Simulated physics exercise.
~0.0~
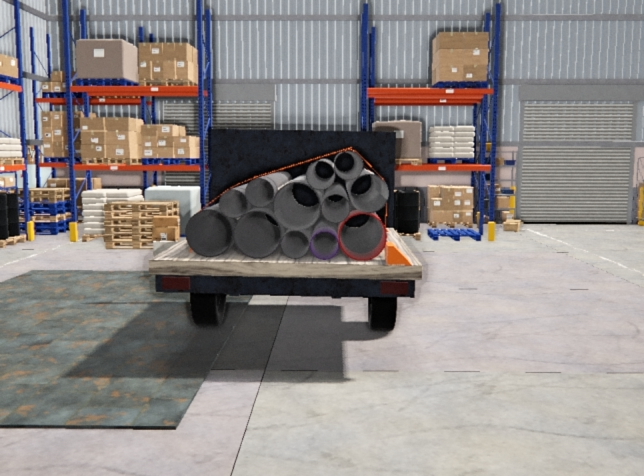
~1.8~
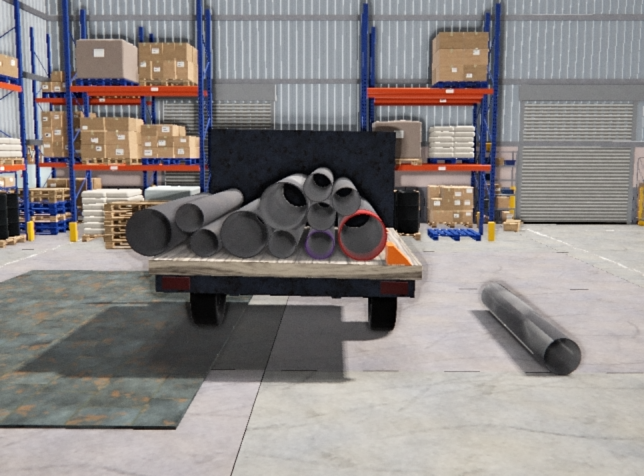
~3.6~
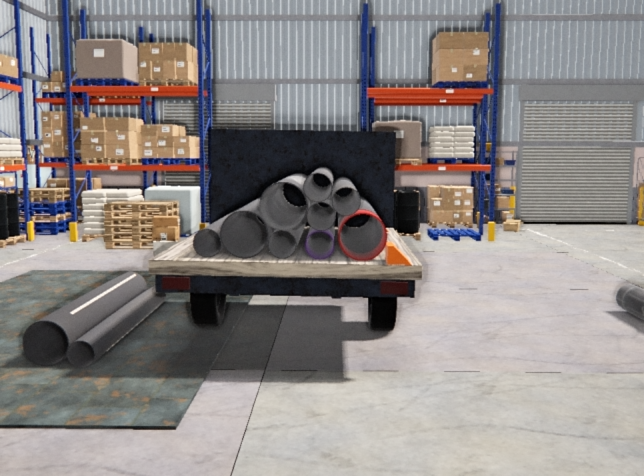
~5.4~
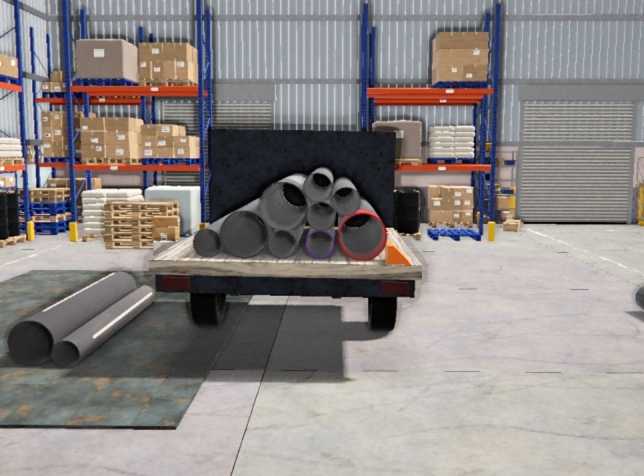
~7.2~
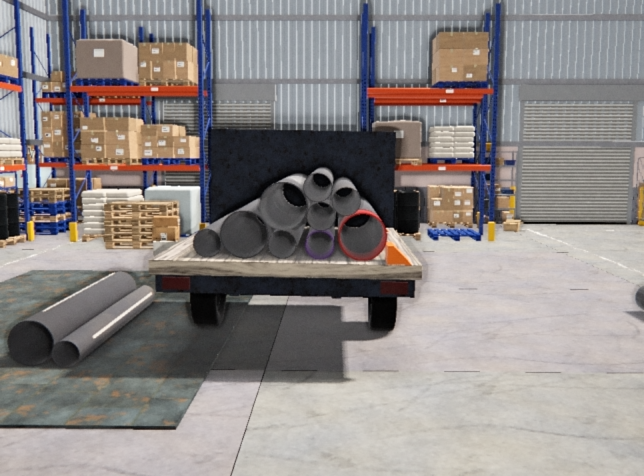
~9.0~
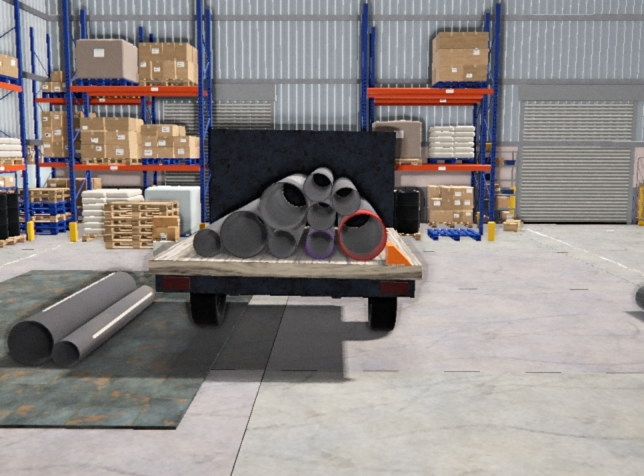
A parked trailer's stacked pipes spill off both sides, while purple and red stay aboard.
